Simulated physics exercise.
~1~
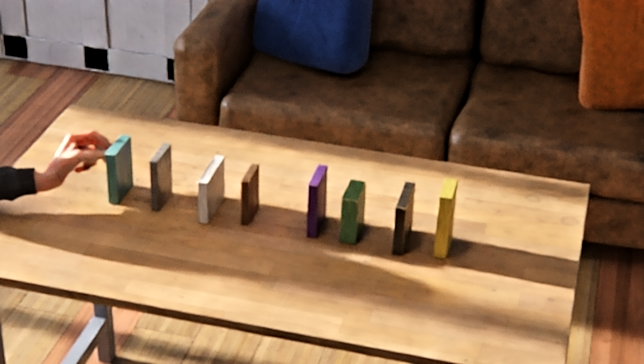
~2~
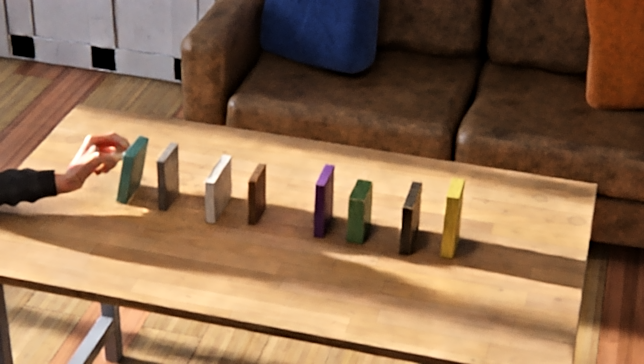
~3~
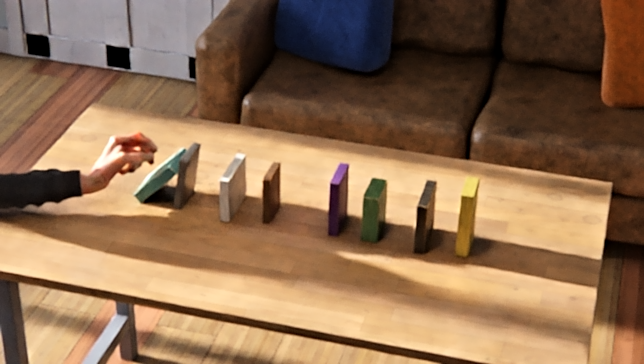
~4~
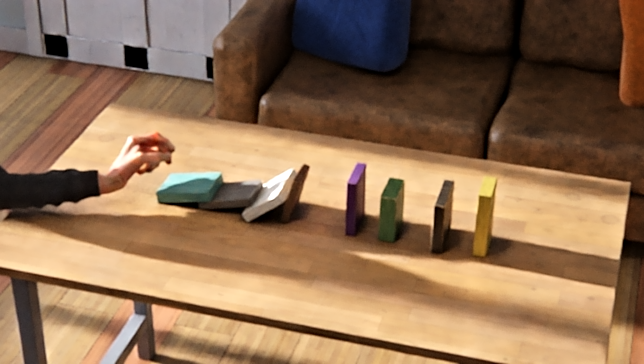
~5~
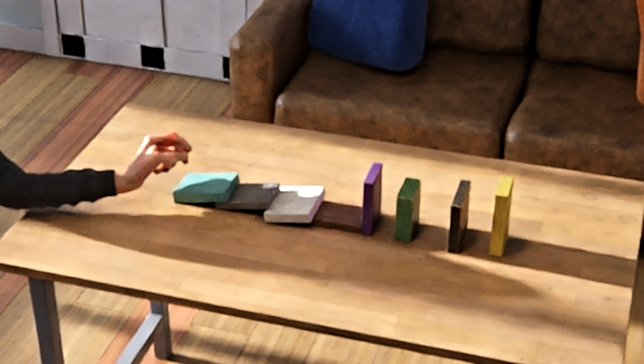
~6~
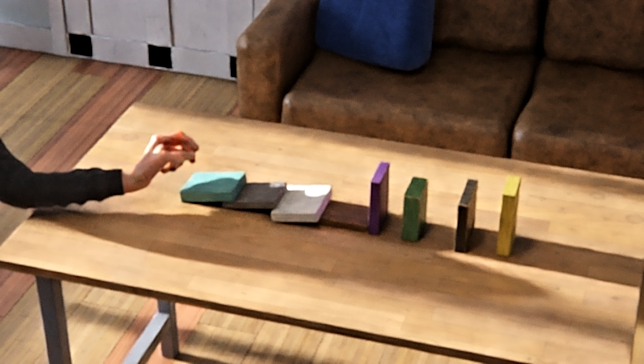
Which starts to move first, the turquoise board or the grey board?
The turquoise board starts to move first, and the grey board moves only after it.
